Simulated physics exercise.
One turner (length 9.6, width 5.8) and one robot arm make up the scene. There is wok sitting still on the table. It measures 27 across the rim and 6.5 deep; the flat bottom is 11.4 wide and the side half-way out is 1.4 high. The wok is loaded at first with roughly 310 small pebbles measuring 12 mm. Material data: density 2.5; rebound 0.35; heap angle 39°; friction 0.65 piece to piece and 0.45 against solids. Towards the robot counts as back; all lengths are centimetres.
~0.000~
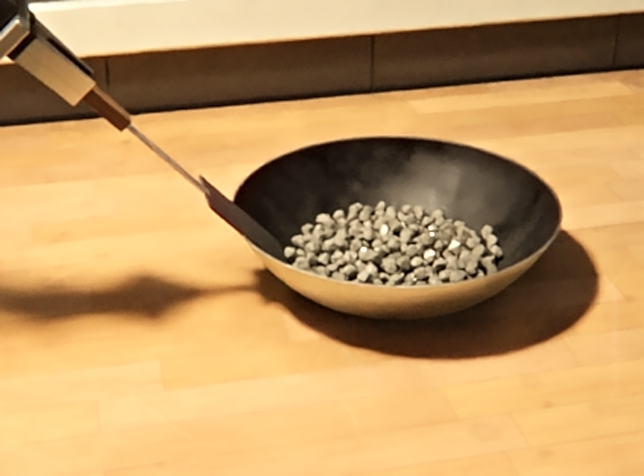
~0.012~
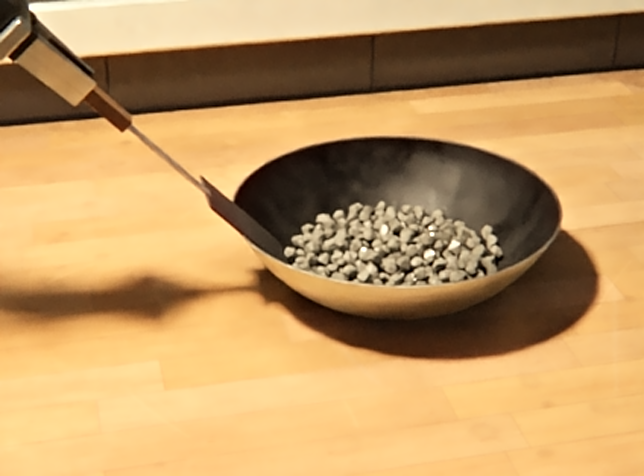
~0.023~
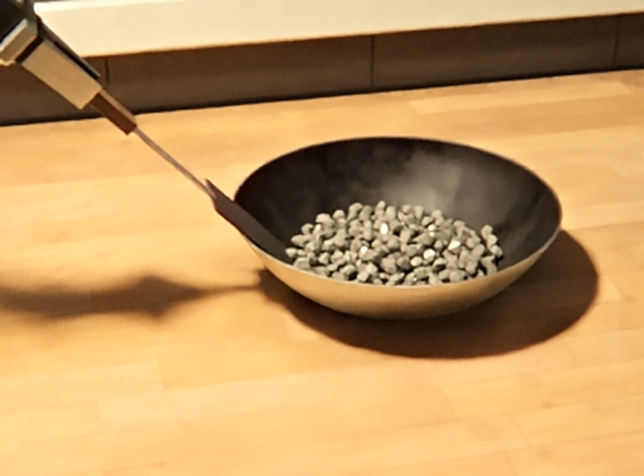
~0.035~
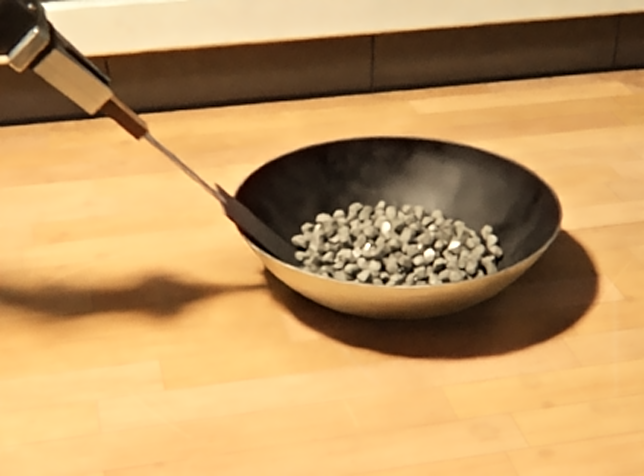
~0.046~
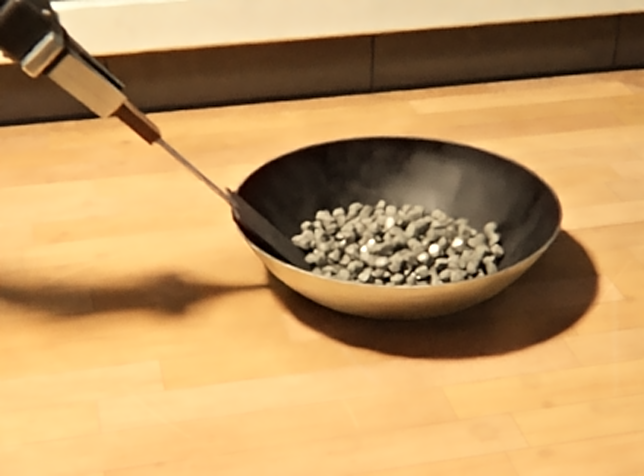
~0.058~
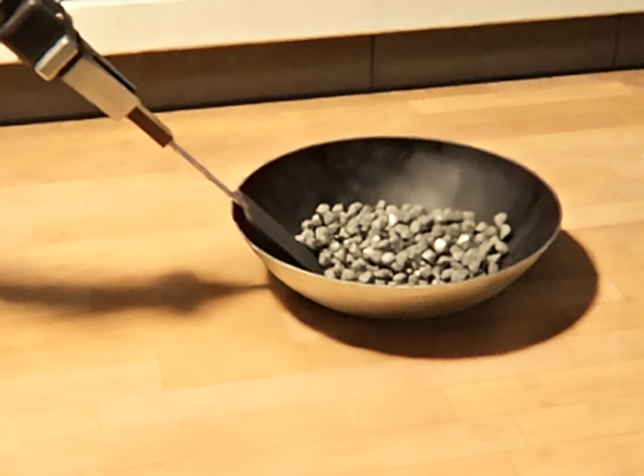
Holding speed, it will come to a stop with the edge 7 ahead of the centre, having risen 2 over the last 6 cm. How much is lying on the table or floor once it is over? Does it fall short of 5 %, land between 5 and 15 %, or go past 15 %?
It falls short of 5 %.
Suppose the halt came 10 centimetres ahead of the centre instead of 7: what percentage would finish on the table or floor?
Roughly 30 %.
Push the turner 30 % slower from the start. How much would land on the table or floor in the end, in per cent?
It would be near 0 per cent.
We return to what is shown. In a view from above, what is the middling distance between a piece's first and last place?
I'd estimate close to 5 centimetres.
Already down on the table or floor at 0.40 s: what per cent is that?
I'd put it at around 2 per cent.
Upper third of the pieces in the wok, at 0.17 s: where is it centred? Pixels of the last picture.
(491, 227).
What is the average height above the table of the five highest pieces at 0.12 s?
Somewhere near 5 cm, I'd say.
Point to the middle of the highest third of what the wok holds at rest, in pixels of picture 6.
I'd put it close to (503, 217).
By 0.12 s, sloping 48°, highest piece 6 above the table; 308 in the wok.
By 0.17 s, sloping 48°, highest piece 7 above the table; 308 in the wok.
By 0.40 s, sloping 48°, highest piece 7 above the table; 301 in the wok, 5 on the table or floor, 2 on the blade or in flight.
By 1.45 s, sloping 48°, highest piece 7 above the table; 301 in the wok, 7 on the table or floor.
Final count, 301 in the wok, 7 on the table or floor. That is 2 % on the table or floor.
